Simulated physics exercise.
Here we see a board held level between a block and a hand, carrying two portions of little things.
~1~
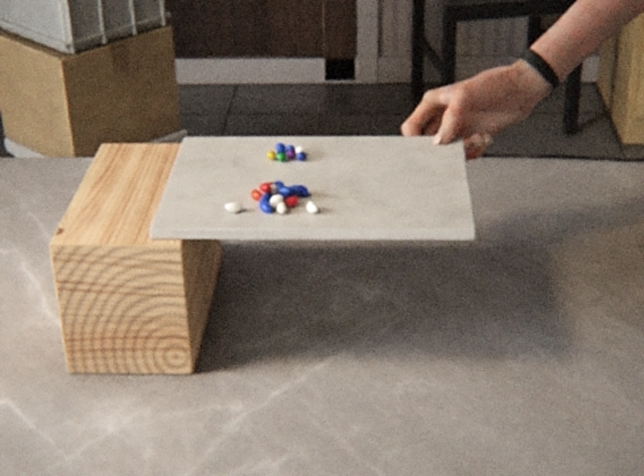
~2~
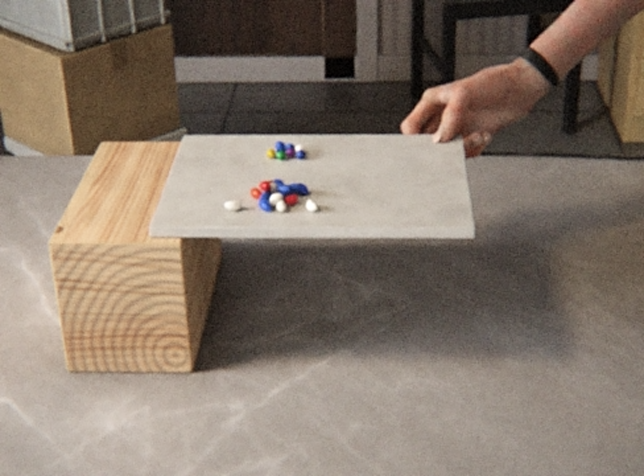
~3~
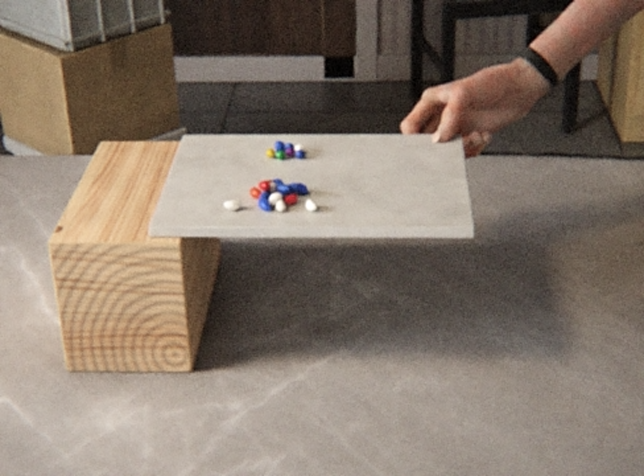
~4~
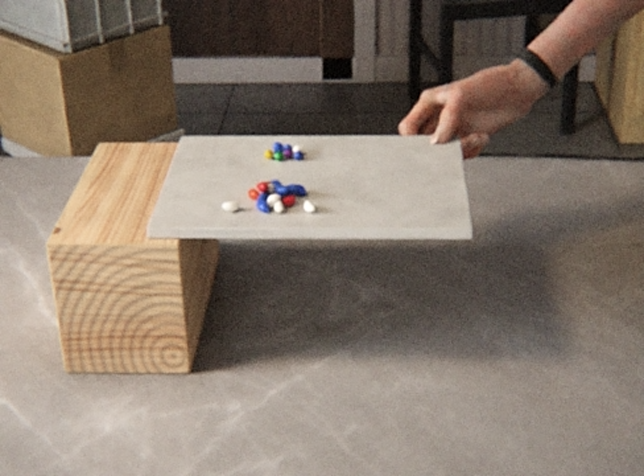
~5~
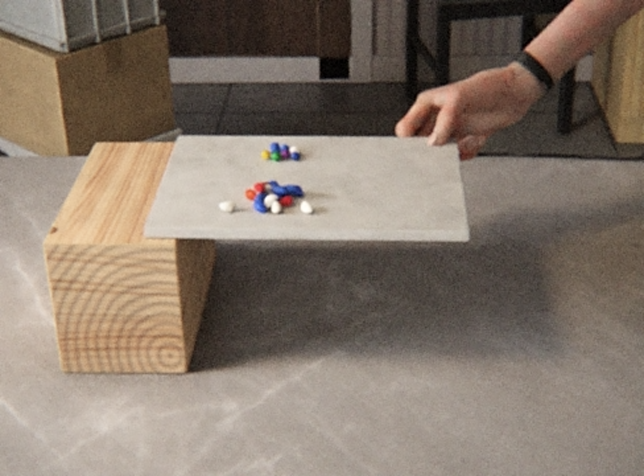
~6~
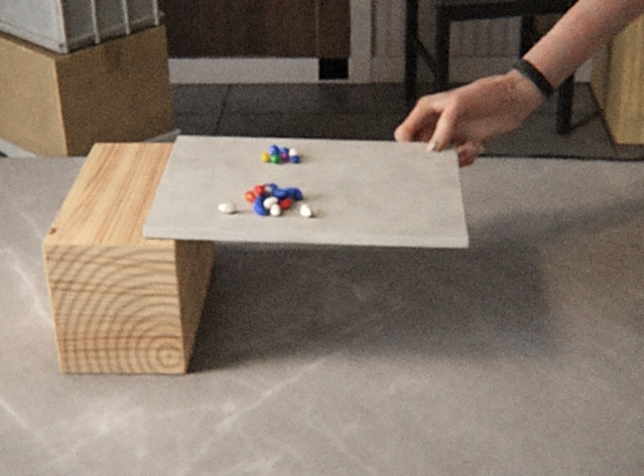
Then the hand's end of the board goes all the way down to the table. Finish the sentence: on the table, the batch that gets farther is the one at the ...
... back.
Then, 0.38 s on from there, board sloping at 11°; near batch the whole lot still on the board; far batch the whole lot still on the board.
Then, 0.87 s on from there, board sloping at 23°; near batch the whole lot still on the board; far batch mostly less than half a board's length out.
Then, 1.40 s on from there, board resting at 33°; near batch mostly at the foot of the board; far batch mostly one to two board lengths out.
In the end, board resting at 33°; near batch mostly less than half a board's length out; far batch mostly more than two board lengths out, near two thirds gone off the table; the far batch has gone farther.
